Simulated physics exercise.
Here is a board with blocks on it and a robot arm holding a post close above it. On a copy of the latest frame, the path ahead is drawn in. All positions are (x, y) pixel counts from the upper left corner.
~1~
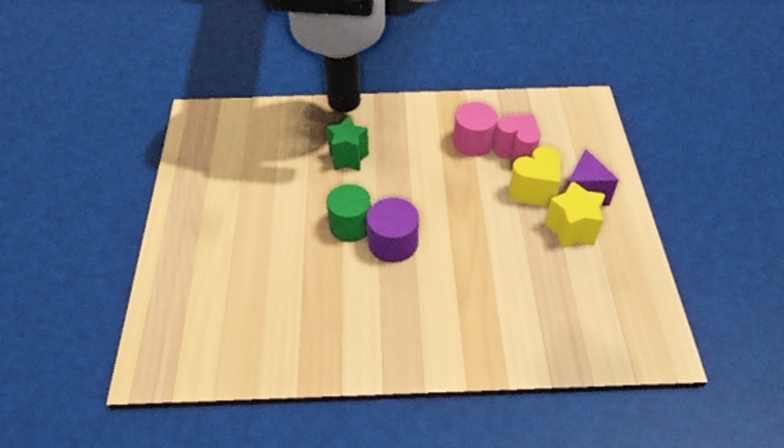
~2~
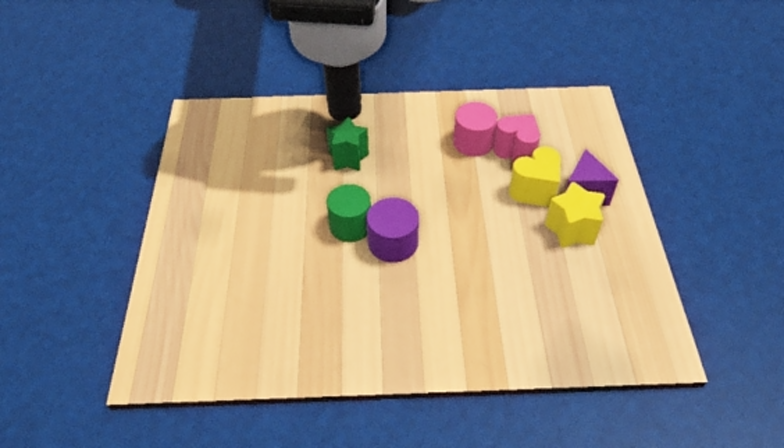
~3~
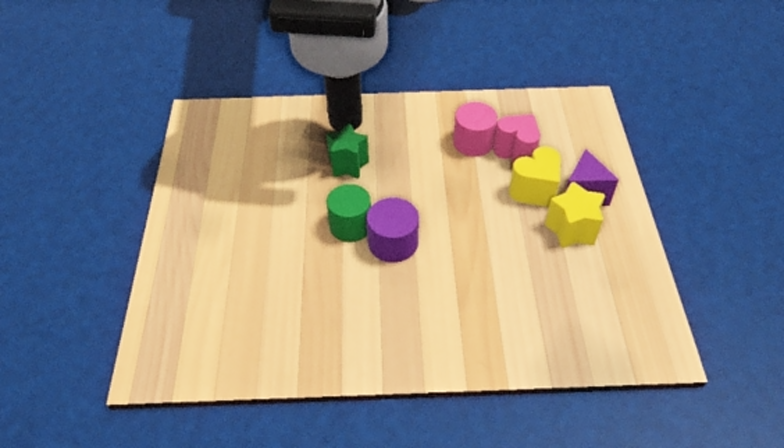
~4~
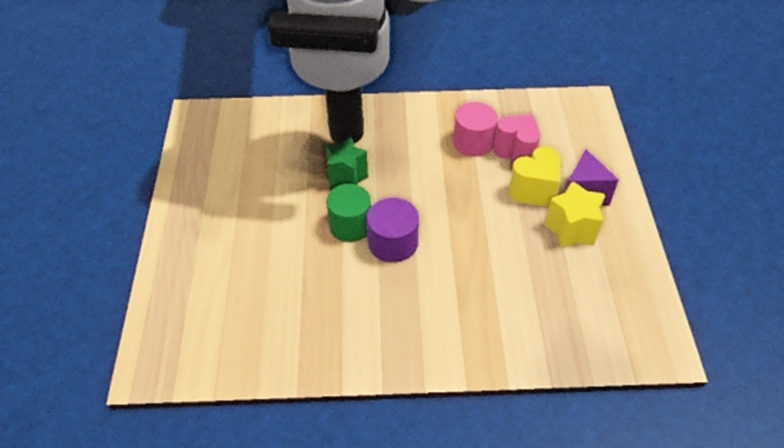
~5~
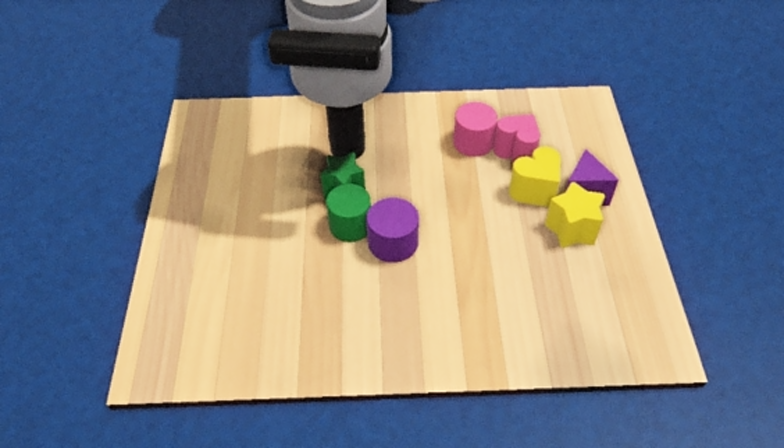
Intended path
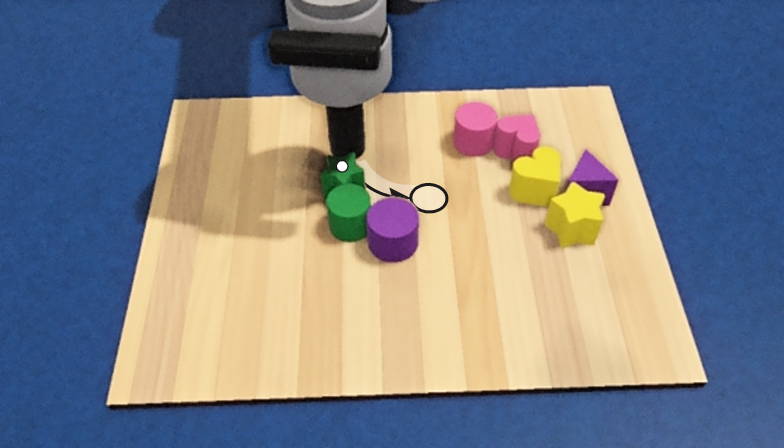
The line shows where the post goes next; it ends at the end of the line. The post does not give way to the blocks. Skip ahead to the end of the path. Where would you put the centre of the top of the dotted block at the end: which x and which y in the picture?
Top centre: (351, 182).
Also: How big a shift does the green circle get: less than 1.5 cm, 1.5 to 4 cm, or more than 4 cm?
Distance: Between 1.5 and 4 cm.
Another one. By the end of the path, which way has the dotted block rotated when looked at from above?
Clockwise rotation.
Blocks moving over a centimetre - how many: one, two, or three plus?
That's two.
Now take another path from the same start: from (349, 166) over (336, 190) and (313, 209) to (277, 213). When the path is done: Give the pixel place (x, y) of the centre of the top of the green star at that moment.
Near (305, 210).
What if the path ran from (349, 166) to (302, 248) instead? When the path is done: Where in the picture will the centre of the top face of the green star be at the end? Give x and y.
It will end up at (291, 251).
Path on the board, from (349, 166) through (367, 186) and (396, 197) to (429, 198); the dot is on the green star.
The first path, step by step. One third of the way, post (367, 170); green star (345, 180), turned 40° clockwise; green circle (345, 210).
Two thirds of the way, post (396, 181); green star (351, 182), turned 60° clockwise; green circle (343, 214).
At the end, post (430, 182); green star (351, 182), turned 60° clockwise; green circle (343, 214); purple circle in place.
